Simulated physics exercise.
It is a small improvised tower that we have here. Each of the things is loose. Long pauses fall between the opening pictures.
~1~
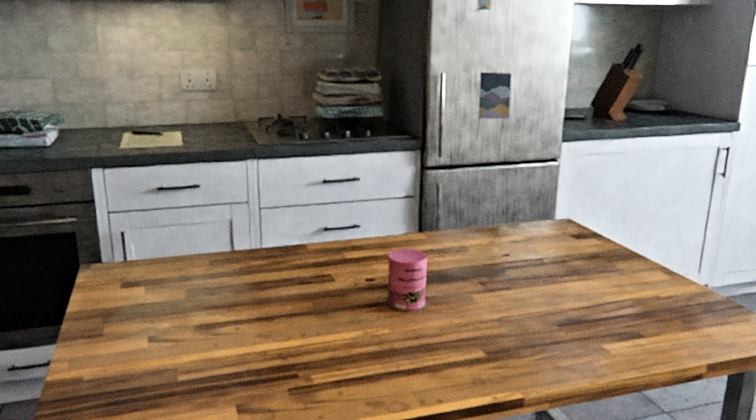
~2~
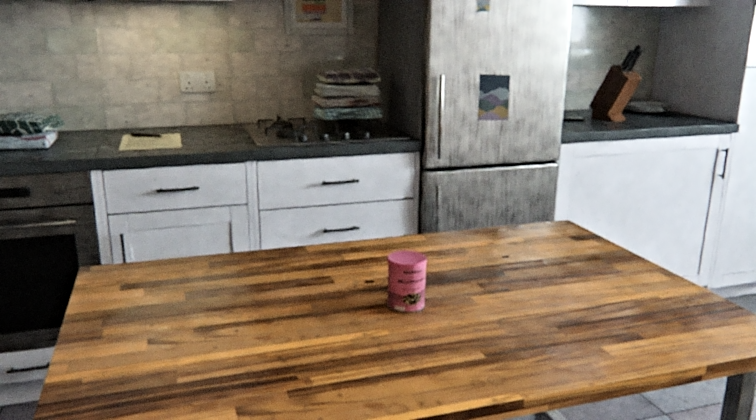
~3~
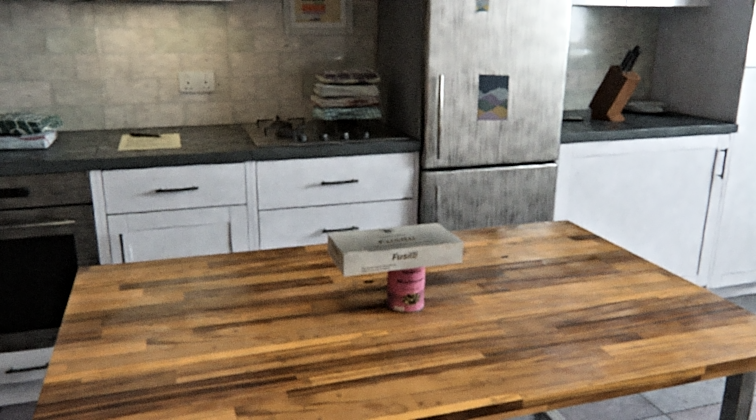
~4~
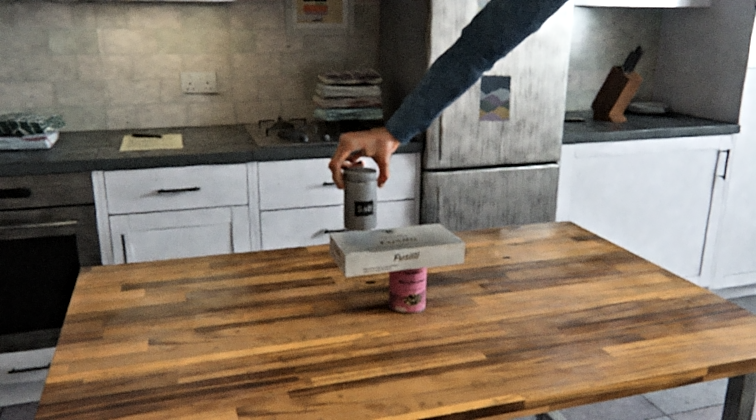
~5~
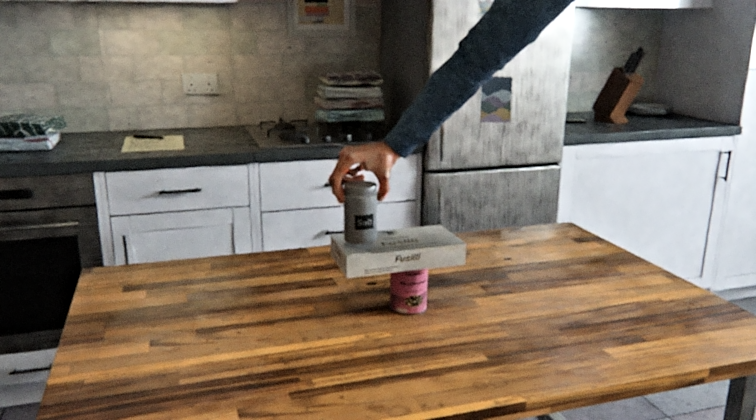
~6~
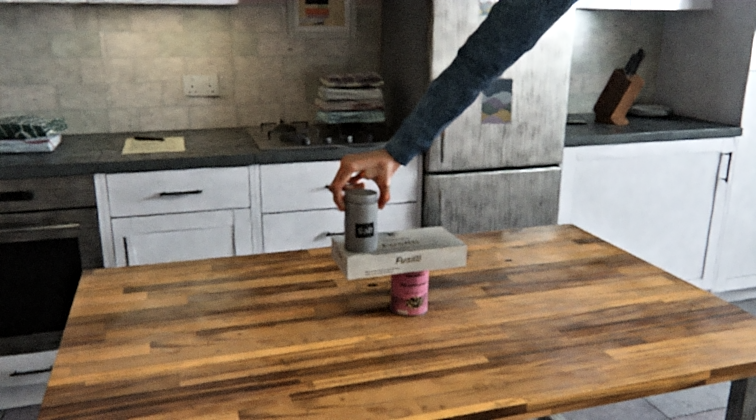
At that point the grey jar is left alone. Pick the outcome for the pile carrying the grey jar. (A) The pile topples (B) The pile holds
Answer: A.
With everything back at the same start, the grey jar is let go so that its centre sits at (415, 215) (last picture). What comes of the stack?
Stands.
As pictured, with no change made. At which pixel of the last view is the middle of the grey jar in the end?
The object finishes somewhere near (299, 316).
Then, 0.30 s past the last view, grey jar now fallen; white packet rocked 35° from its first pose.
Then, 0.50 s past the last view, white packet on its side.
Then, 1.10 s past the last view, white packet now fallen.
Then, 1.50 s past the last view, things are still on the move.
Finally, fallen, white packet and grey jar; pink tin still in place. Final places as the last picture's camera would see them, grey jar near (299, 316). The stack comes apart.
